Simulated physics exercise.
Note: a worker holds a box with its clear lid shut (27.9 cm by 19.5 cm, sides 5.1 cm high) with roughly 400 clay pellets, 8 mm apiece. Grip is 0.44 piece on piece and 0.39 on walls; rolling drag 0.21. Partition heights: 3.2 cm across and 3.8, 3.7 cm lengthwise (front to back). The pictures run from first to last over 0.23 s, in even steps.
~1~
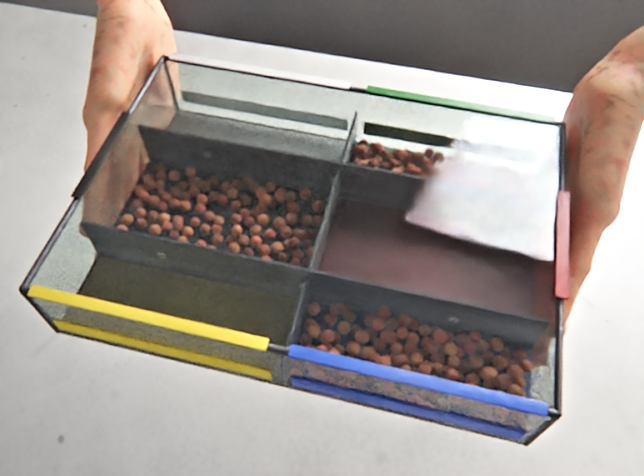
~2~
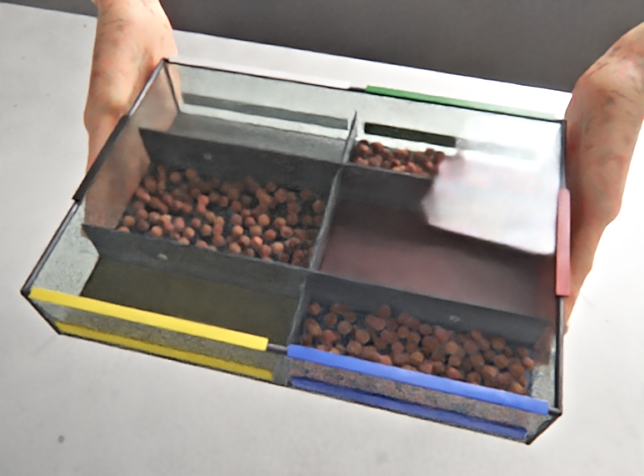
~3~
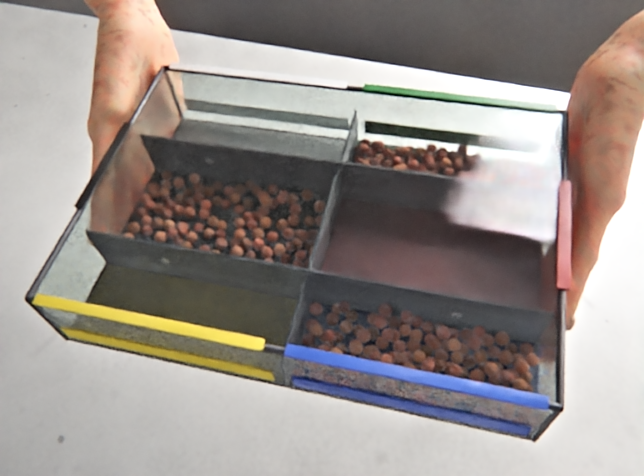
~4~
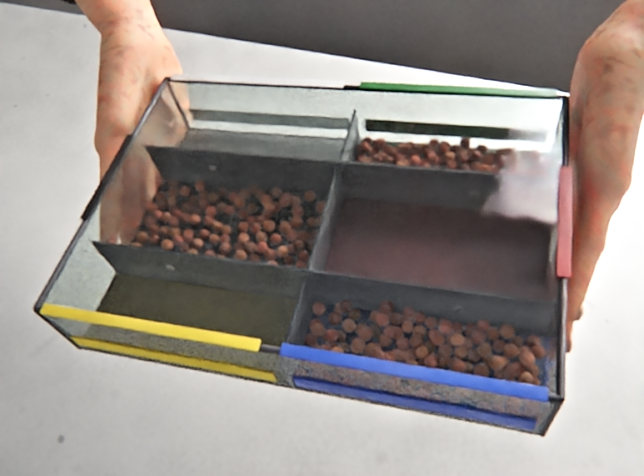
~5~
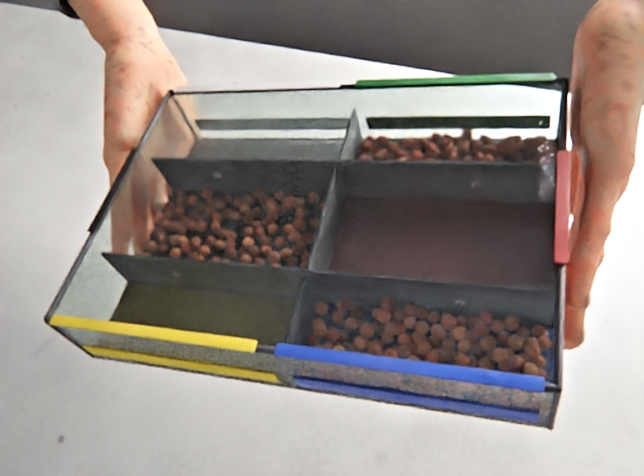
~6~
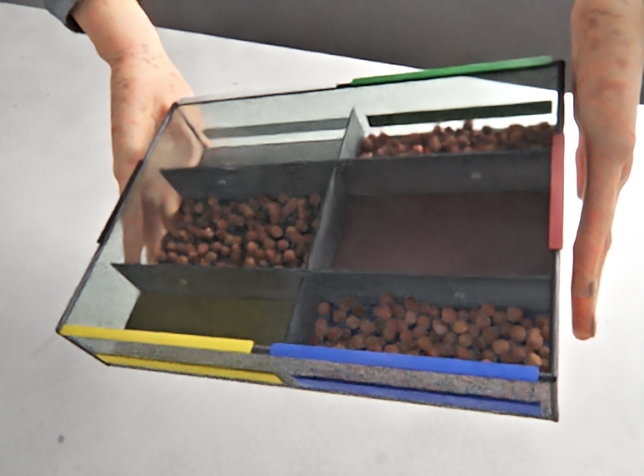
Above a pale surface, two hands held a clear-lidded box of clay pellets nearly still, then gradually tilted it with the left side low, while a whitish glare slid off to the right and disappeared.
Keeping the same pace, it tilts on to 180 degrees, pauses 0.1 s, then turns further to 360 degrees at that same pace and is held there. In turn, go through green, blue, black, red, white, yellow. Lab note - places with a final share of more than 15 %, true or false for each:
Green compartment: True, blue compartment: True, black compartment: False, red compartment: True, white compartment: False, yellow compartment: False.
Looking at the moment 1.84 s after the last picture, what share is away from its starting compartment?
Near 45 in a hundred.
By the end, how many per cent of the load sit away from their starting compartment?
About 45 %.
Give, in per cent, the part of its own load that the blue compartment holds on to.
It comes to around 60 per cent.
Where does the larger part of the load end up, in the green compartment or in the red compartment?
More ends in the red compartment.
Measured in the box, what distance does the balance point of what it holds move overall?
9.0 cm.
Then, 1.00 s after the last picture, tilt 136 degrees; green 20 %, blue 20 %, black 35 %, white 15 %, yellow 15 %; middle of all pieces near (366, 268).
Then, 1.84 s after the last picture, tilt 151 degrees; green 15 %, blue 10 %, black 35 %, white 15 %, yellow 20 %; middle of all pieces near (432, 218).
Then, 2.61 s after the last picture, tilt 61 degrees; green 35 %, blue 25 %, red 45 %; middle of all pieces near (400, 317).
Then, 3.35 s after the last picture, tilt 0 degrees; green 35 %, blue 25 %, red 45 %; middle of all pieces near (510, 259).
In the end, green 35 %, blue 25 %, black 0 %, red 45 %, white 0 %, yellow 0 %.
